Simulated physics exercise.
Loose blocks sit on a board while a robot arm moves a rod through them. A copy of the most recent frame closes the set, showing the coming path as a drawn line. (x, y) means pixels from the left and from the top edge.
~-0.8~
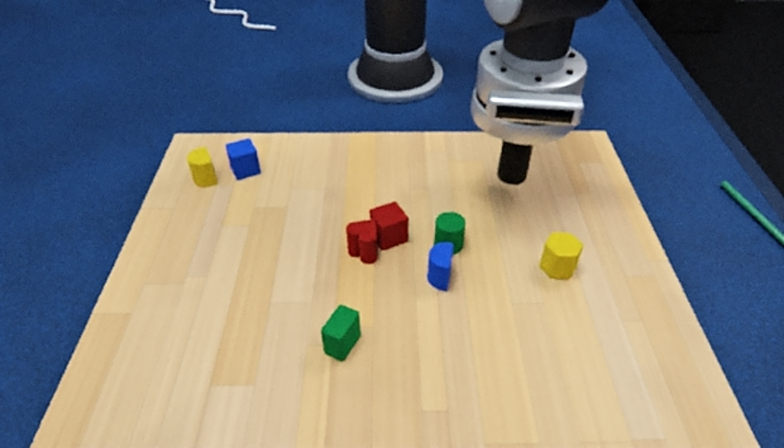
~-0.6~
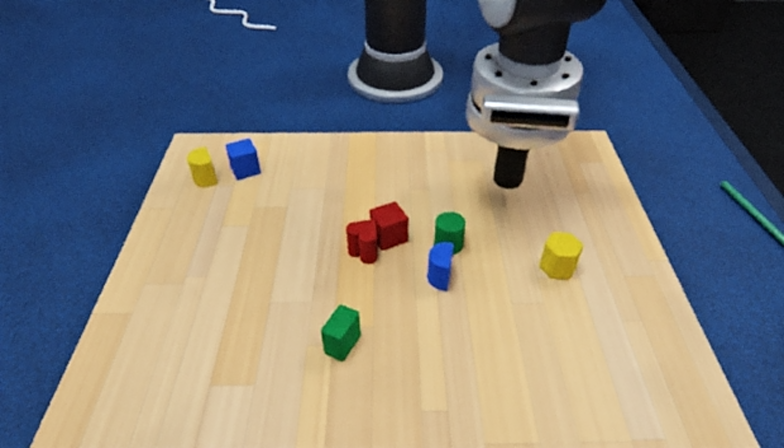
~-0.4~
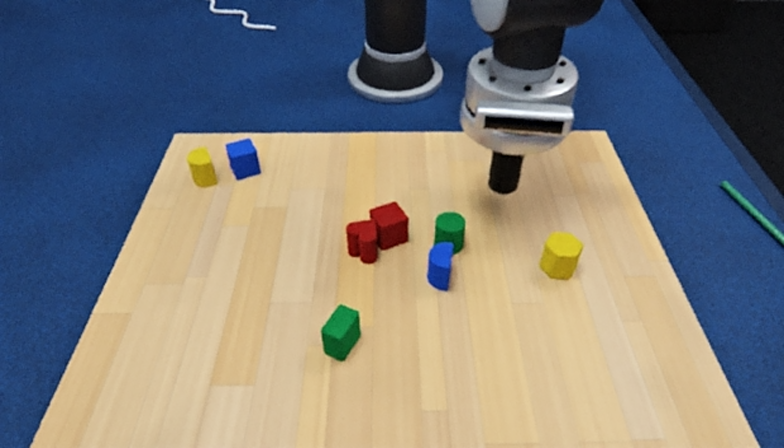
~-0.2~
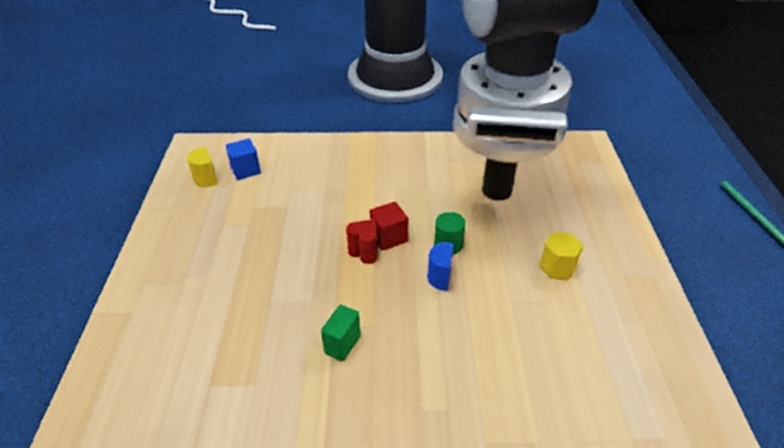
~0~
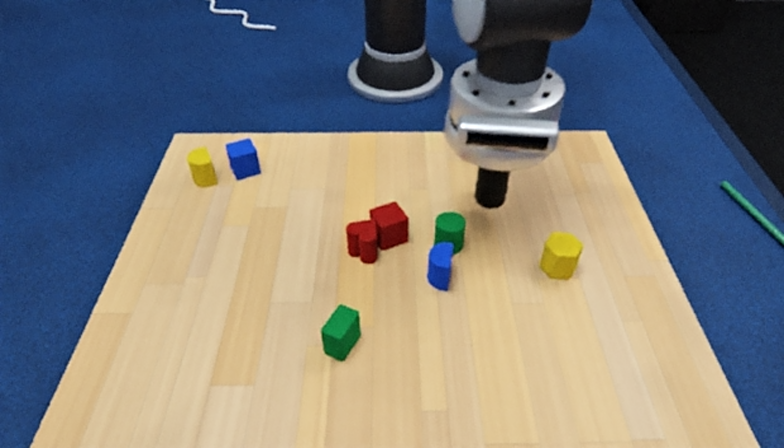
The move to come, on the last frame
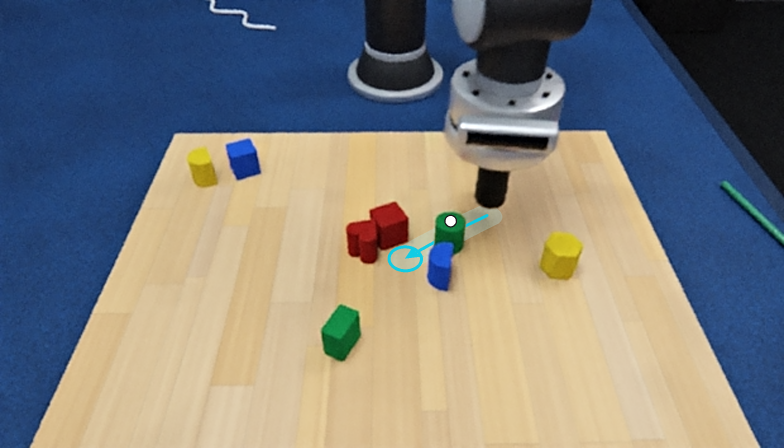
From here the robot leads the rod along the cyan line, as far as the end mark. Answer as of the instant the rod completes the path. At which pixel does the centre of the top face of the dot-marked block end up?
Most likely (415, 258).
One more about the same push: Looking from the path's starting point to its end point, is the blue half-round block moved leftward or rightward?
It heads left.
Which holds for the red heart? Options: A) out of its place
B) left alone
Option B.
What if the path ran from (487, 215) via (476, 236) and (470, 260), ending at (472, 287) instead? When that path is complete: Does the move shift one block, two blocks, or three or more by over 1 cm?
One block moves more than 1 cm.
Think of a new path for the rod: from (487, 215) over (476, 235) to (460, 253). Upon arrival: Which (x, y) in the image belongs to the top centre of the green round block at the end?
Located at (431, 230).
Path on the board, from (487, 215) directly to (405, 259); the dot is on the green round block.
On the path given first. One third of the way, rod at (462, 213); green round block at (448, 223).
Two thirds of the way, rod at (434, 227); blue half-round block at (441, 264); green round block at (428, 242).
At the end, rod at (406, 243); red heart in place; red square piece in place; blue half-round block at (443, 270), turned 20° anticlockwise; green round block at (415, 258).
